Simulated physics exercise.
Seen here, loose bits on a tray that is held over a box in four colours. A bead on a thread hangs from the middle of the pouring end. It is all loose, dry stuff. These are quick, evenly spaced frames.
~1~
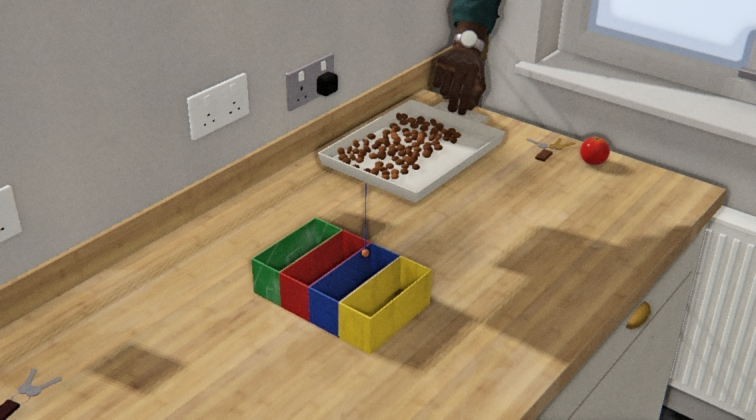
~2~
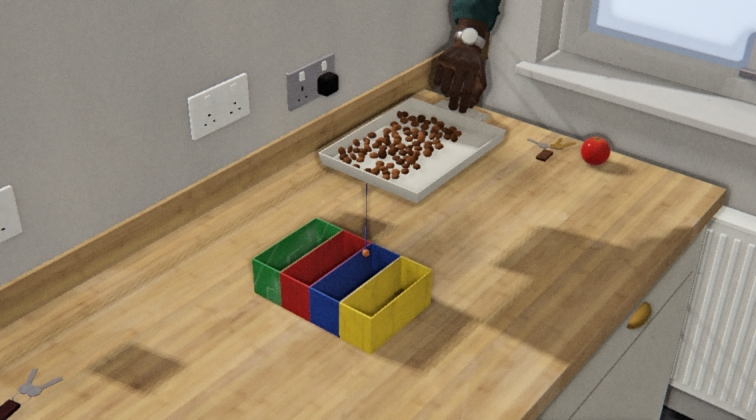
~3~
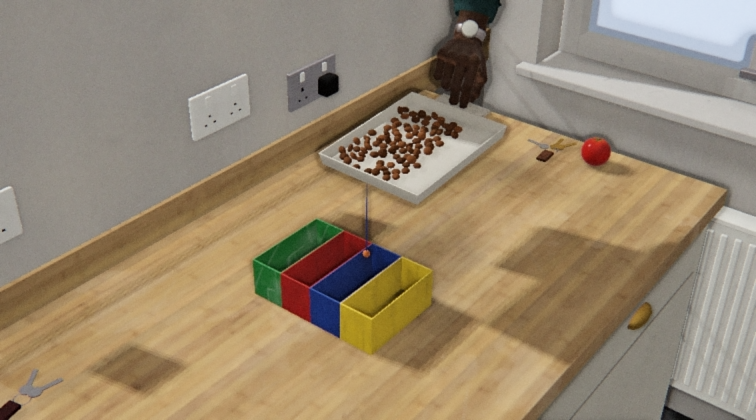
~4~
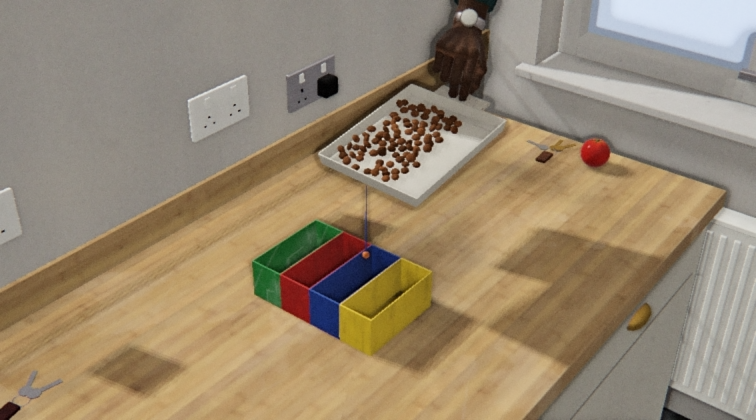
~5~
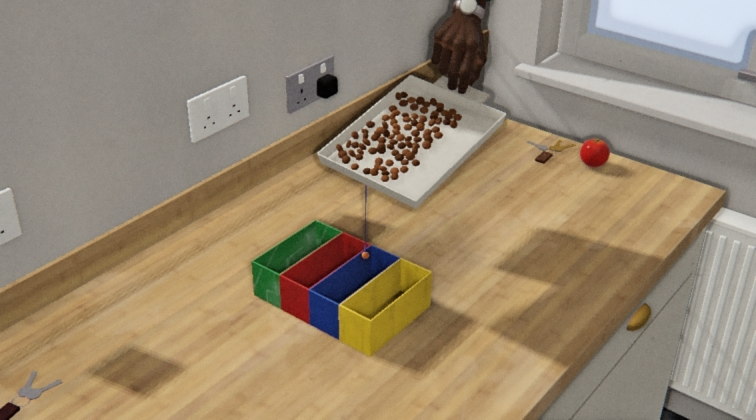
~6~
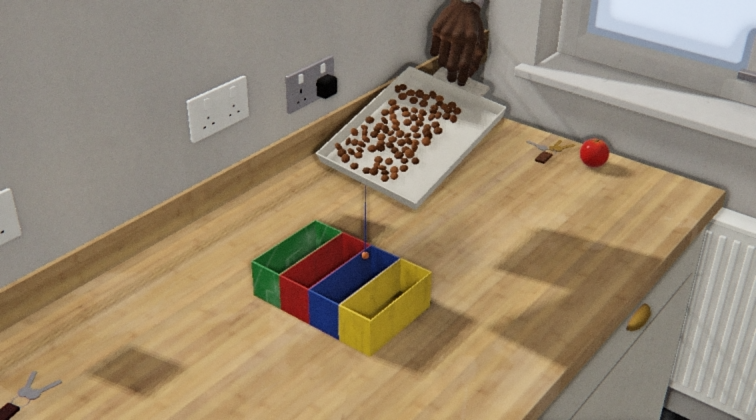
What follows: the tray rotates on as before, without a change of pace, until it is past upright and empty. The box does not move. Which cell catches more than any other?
The yellow cell gets the most.
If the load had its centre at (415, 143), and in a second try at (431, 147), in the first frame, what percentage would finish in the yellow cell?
About 50 and 60 per cent.
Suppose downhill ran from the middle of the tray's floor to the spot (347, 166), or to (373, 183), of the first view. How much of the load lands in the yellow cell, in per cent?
In turn 0 and 20 in a hundred.
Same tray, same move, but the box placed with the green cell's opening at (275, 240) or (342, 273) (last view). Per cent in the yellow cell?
In turn 30 and 0 in a hundred.
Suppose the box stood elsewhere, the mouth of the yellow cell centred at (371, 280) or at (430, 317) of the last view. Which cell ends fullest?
First yellow, then that blue cell.
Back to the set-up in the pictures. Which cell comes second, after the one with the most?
It is blue.
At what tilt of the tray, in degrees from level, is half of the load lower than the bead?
At about 100°.
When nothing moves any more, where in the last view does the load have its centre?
Near (378, 321).
Just after the last frame, tray tipped steeply; almost all on the tray; just a few falling or outside the box.
A moment on, tray tipped right over; roughly half on the tray; roughly a quarter in the yellow cell; about a tenth in the blue cell; roughly a quarter falling or outside the box.
Further on, tray tipped past a quarter turn; roughly half in the yellow cell; roughly a quarter in the blue cell; roughly a quarter falling or outside the box.
When it is over, tray tipped past a quarter turn; roughly half in the yellow cell; roughly a quarter in the blue cell; not one in the red cell; not one in the green cell; roughly a quarter outside the box.
